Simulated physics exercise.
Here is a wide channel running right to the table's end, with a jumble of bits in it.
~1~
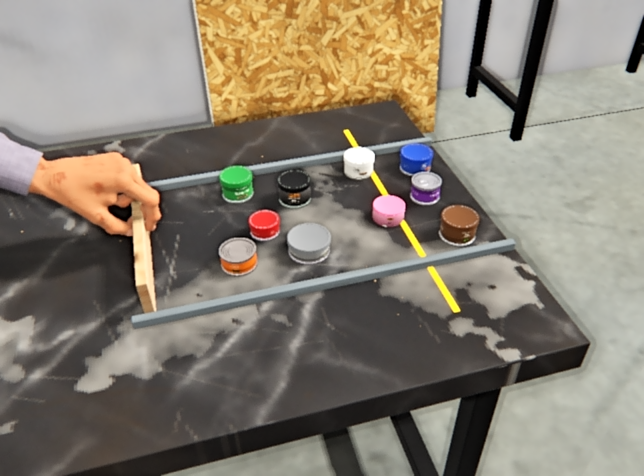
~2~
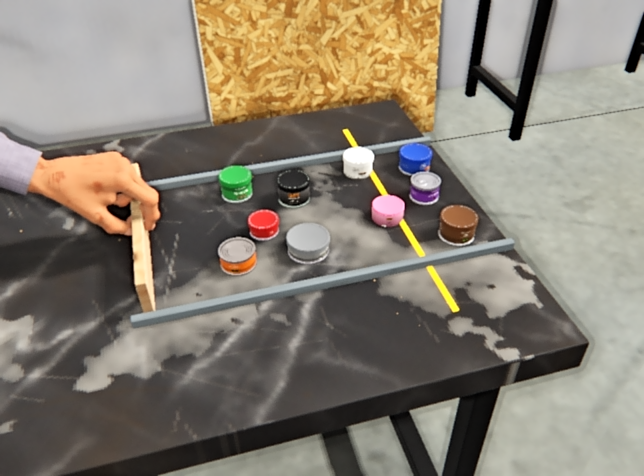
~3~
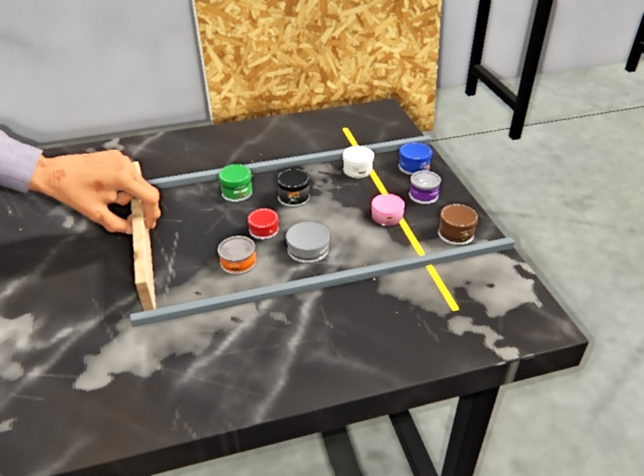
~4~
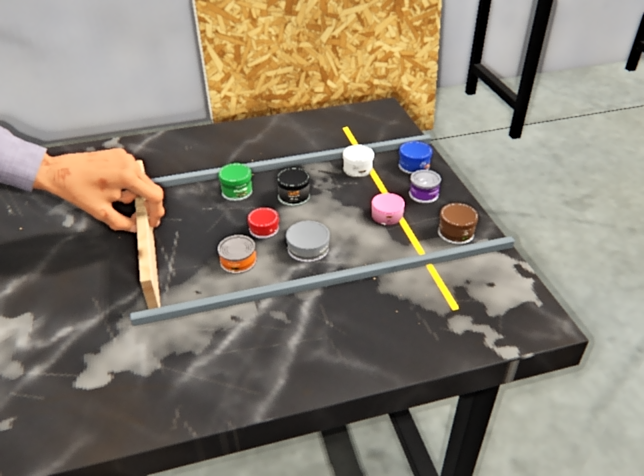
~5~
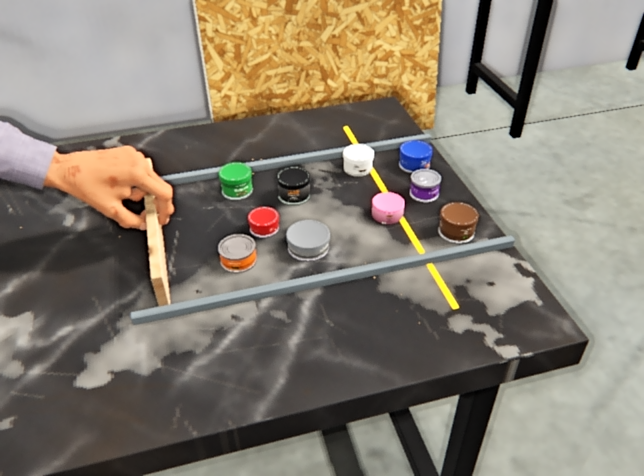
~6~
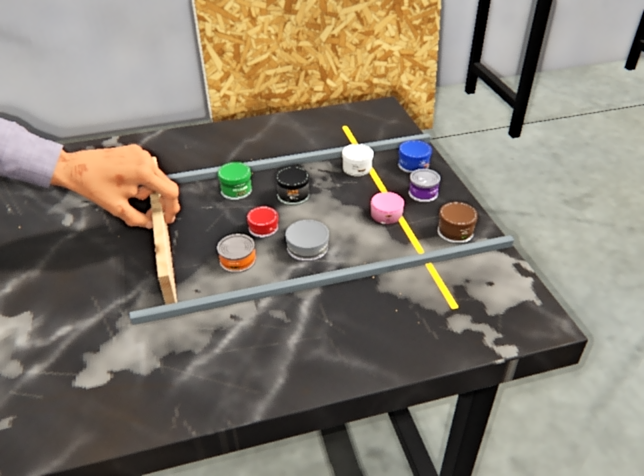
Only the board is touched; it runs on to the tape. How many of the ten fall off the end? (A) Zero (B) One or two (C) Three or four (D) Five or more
(A) Zero.
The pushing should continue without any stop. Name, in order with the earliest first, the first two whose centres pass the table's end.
Brown tin, blue tin.
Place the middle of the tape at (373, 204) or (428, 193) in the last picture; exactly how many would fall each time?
Result, try by try: 0, 4.
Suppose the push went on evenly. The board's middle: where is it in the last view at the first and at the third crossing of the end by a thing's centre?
Near (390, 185) first, near (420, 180) second.
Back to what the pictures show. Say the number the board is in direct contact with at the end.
4 in contact.
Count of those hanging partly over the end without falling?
Result: 2.
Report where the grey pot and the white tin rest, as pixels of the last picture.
Going in order, first (459, 217) and next (409, 151).
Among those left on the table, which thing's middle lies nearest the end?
That would be the brown tin.
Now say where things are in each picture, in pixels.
The first frame shows blue tin (416, 160); brown tin (459, 226); purple pot (426, 189); board (142, 233); tape (391, 204).
The second frame shows brown tin (458, 226); board (141, 232).
The third frame shows purple pot (425, 188); red pot (264, 224).
The fourth frame shows blue tin (415, 158); white tin (358, 161).
The fifth frame shows brown tin (458, 223); black tin (294, 186).
The sixth frame shows blue tin (414, 157); brown tin (457, 223); purple pot (424, 186); board (161, 225); tape (390, 200).
A little later, none off yet; blue tin at rest near (414, 157); brown tin at rest near (457, 223); purple pot at rest near (424, 186).
When it is over, the number that fall off is zero.
